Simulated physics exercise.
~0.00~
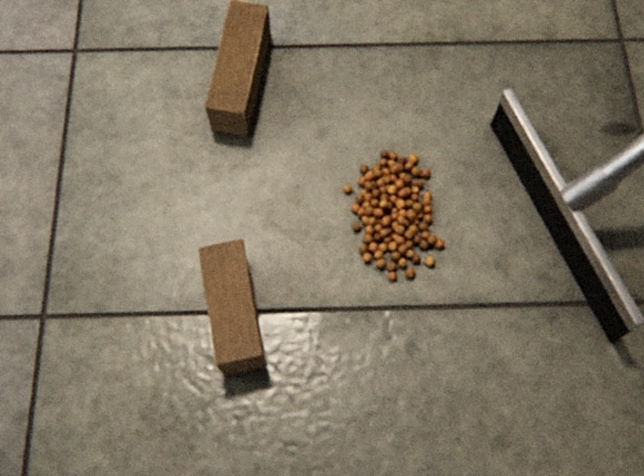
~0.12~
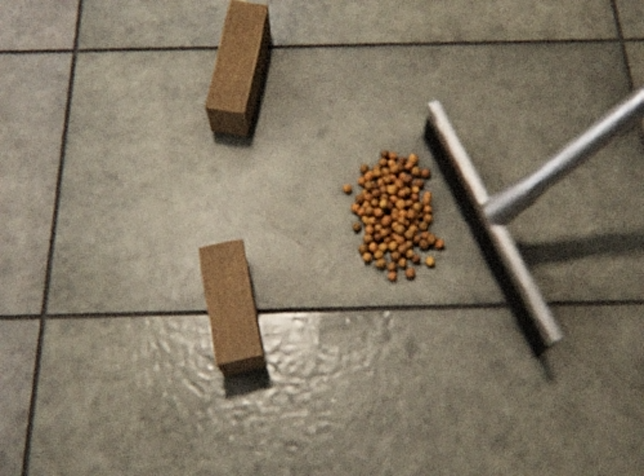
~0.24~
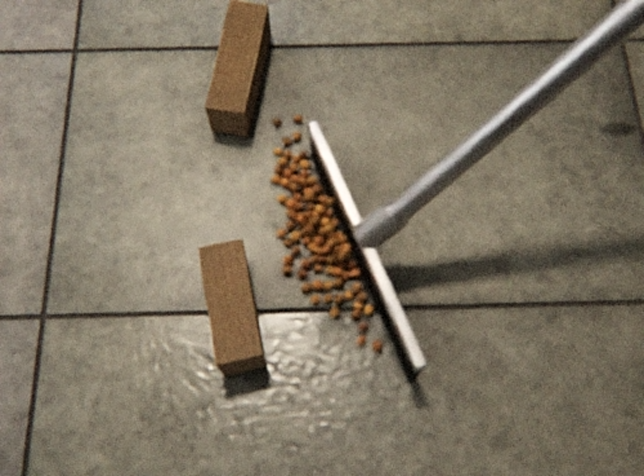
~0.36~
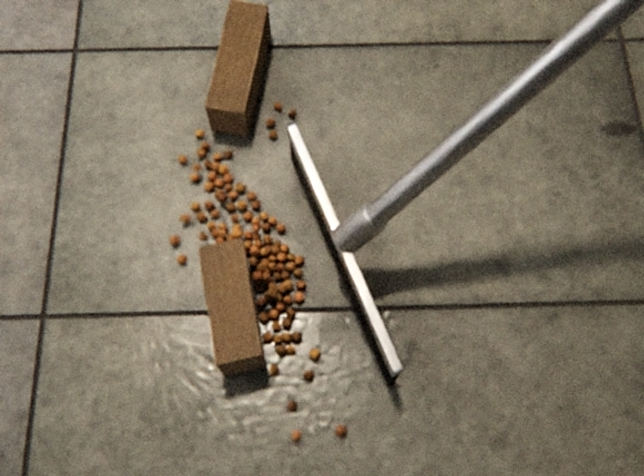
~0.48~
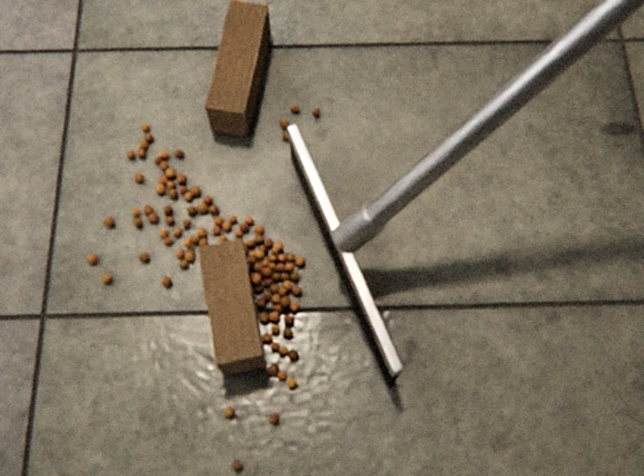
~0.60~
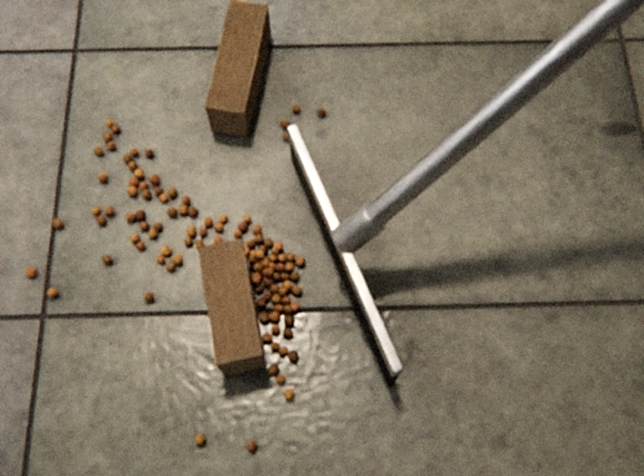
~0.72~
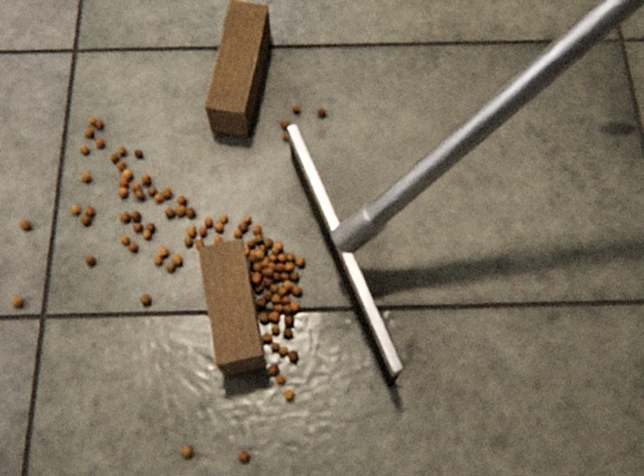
A squeegee sweeps roasted chickpeas left, scattering many between two blocks while others stay behind.
